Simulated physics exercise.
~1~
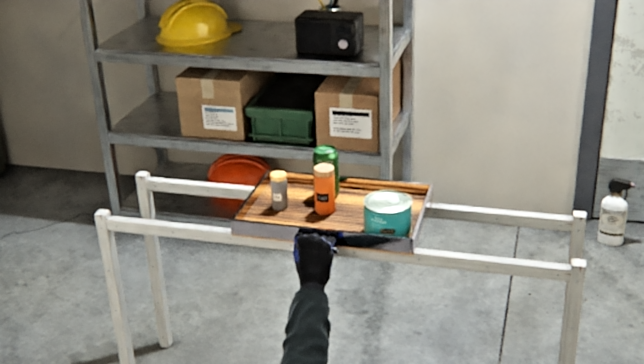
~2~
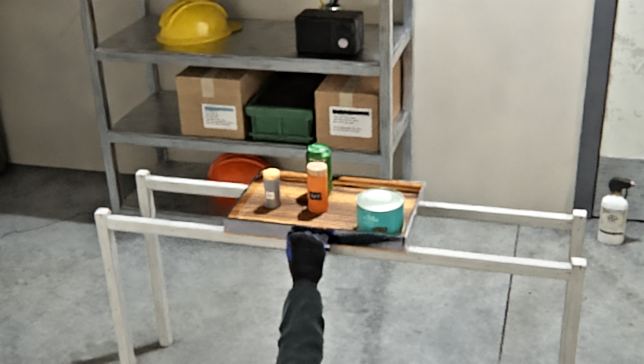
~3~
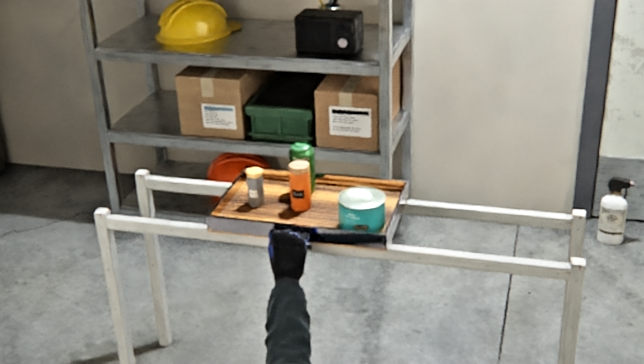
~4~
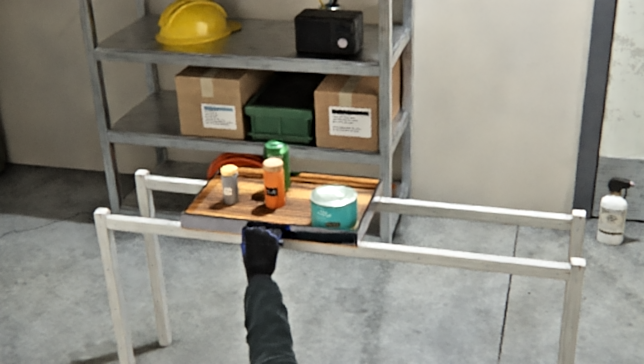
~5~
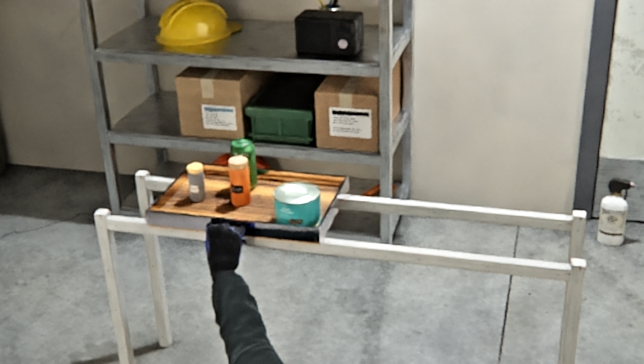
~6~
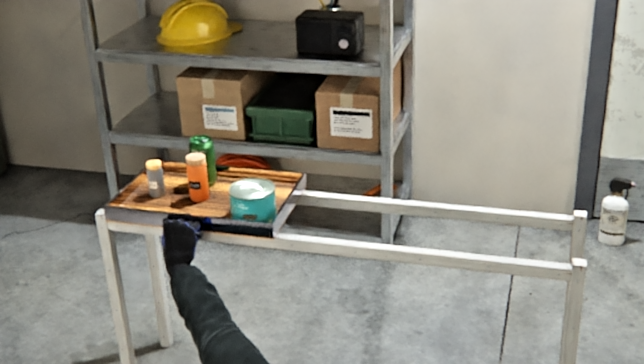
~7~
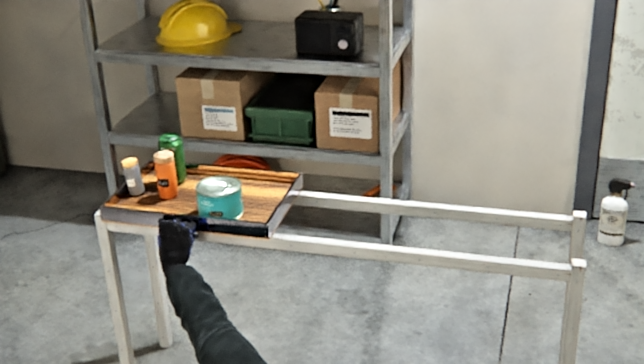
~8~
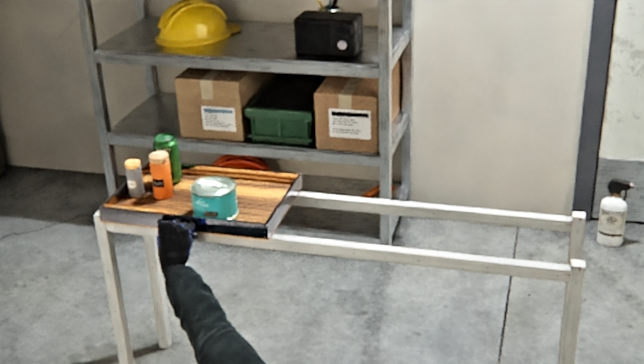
To begin with, a wooden tray holding a turquoise tub, an orange shaker, a green can and a small grey shaker sits across two pale rails, in front of metal shelving with boxes and a yellow helmet. A dark-gloved hand at the front edge moves the tray left, slowly at first and then faster, while the items ride along upright. The tray stops at the left end of the rails, but the items slide on a little farther left across it. They finally rest upright near its left side, with the hand still at the front edge.
